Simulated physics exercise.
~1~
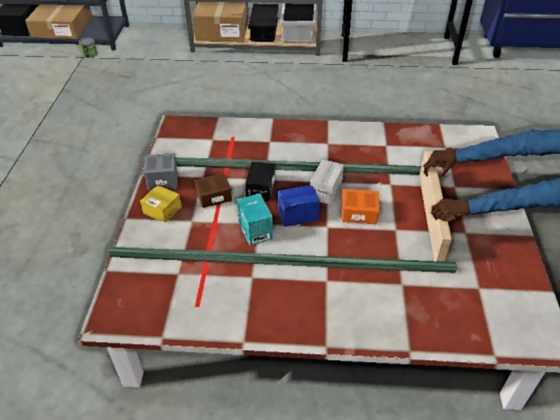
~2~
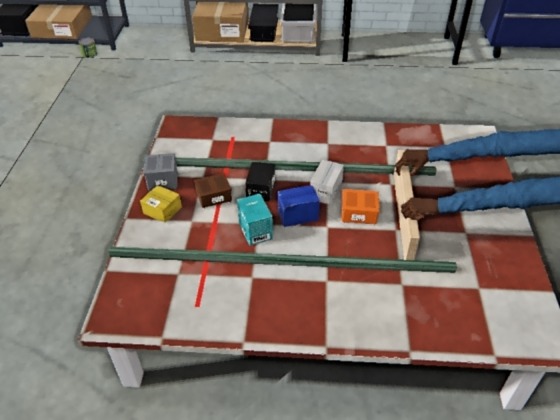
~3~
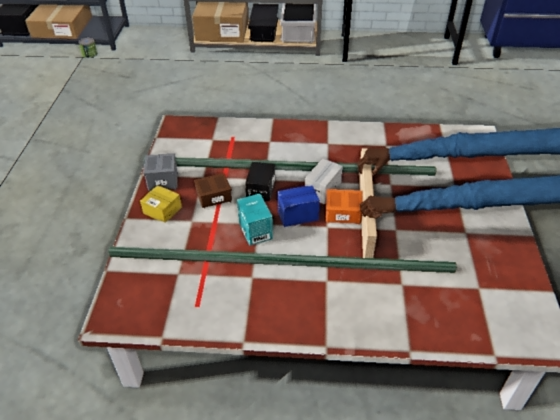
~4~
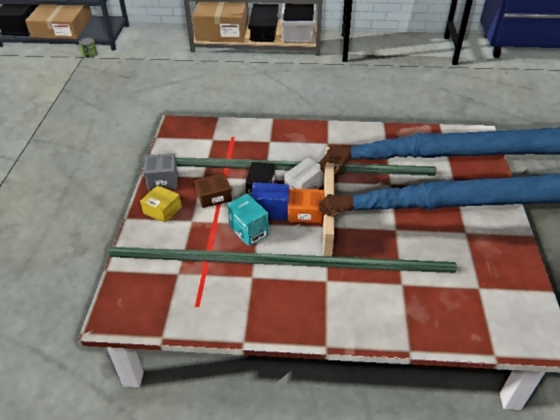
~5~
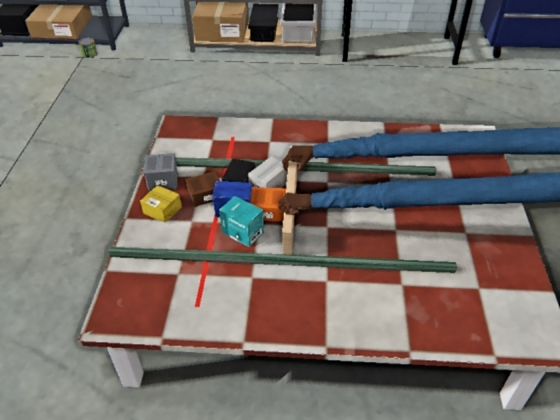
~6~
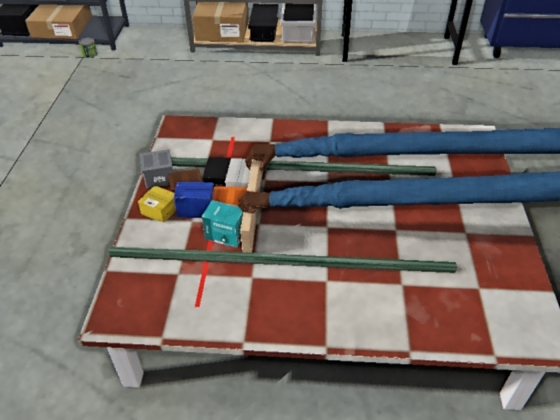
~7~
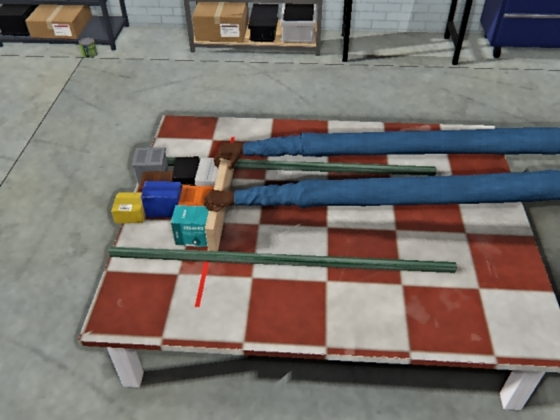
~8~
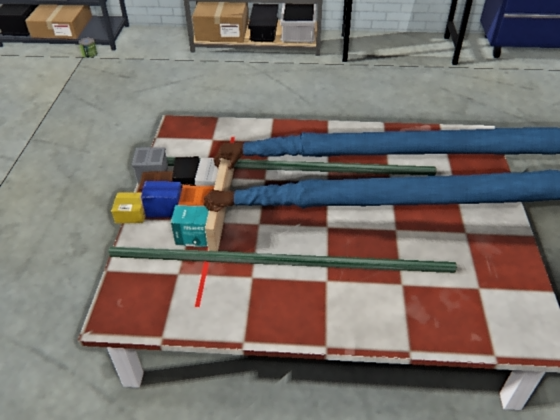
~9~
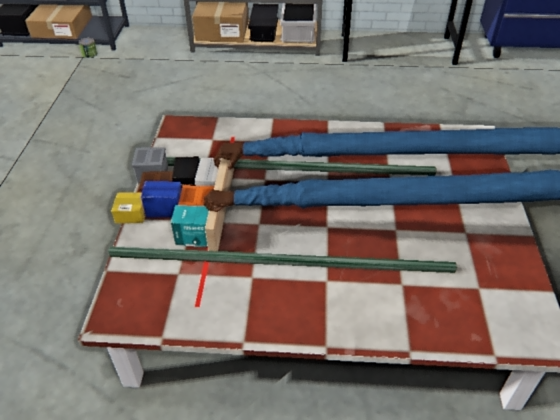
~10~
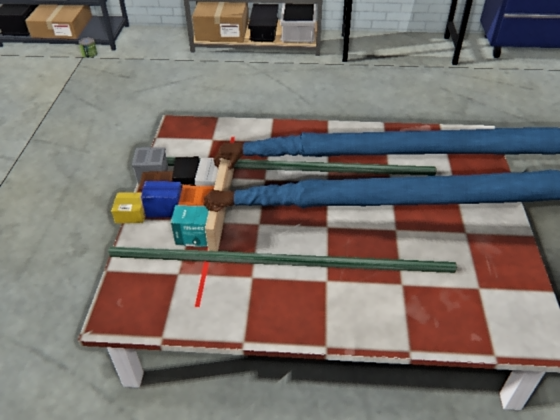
Two hands slid an upright plank left across a checkered table between two green battens, gathering colourful boxes and tubs into a tight bunch. The plank stopped near the red tape, with the bunch crowded by the left edge and nothing fallen off.
